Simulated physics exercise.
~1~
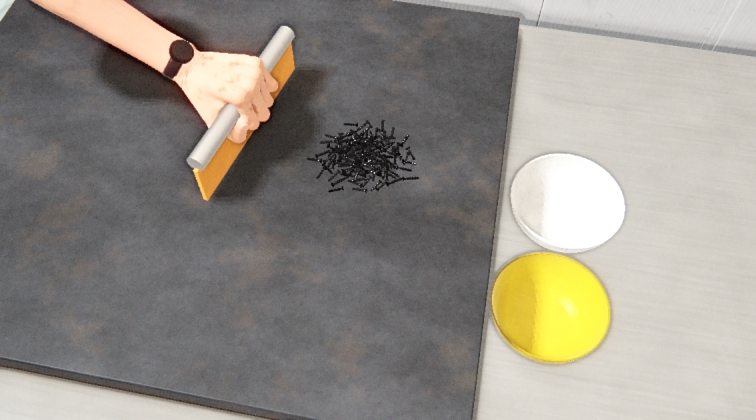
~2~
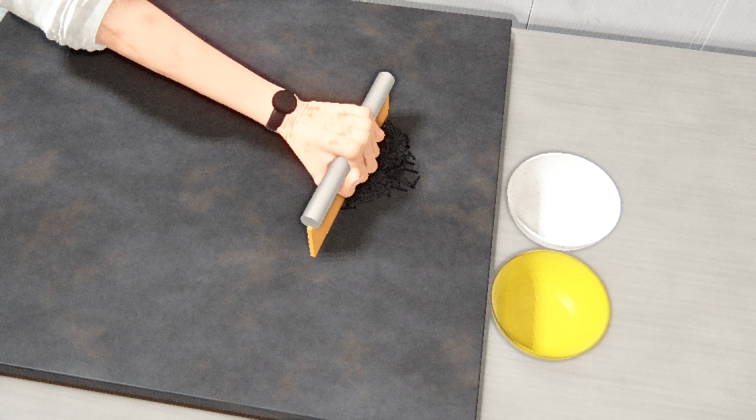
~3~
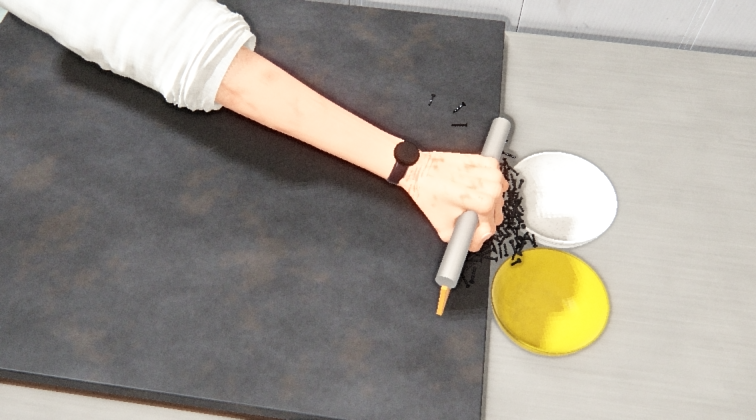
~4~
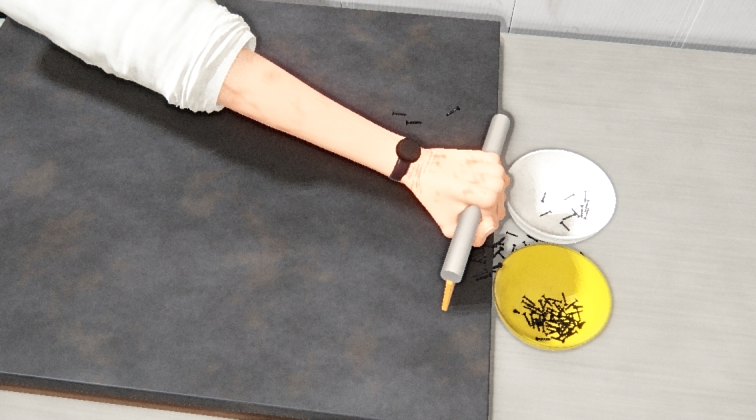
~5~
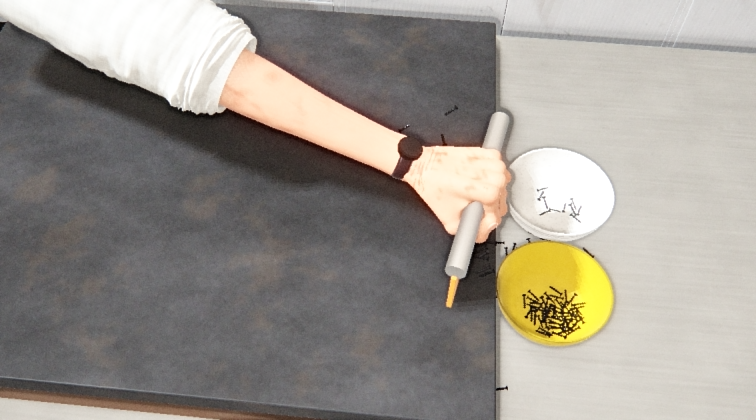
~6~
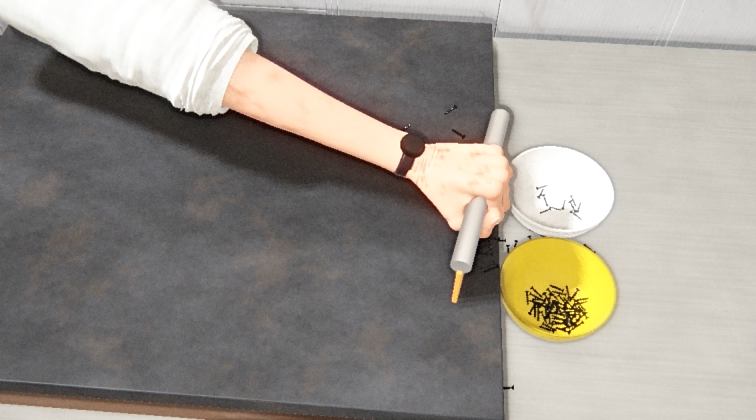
On a dark, mottled slab set on a pale countertop, a hand wearing a black watch grips a scraper with a gray handle and orange blade, left of a loose pile of small black screws. The arm sweeps the scraper right, gathering the pile and pushing it toward the slab's edge, where a white bowl and a yellow bowl wait. The scraper halts at the edge as screws spill over. Many land in the yellow bowl and a few in the white one. At the end, others lie outside the bowls, and some stragglers remain on the slab.
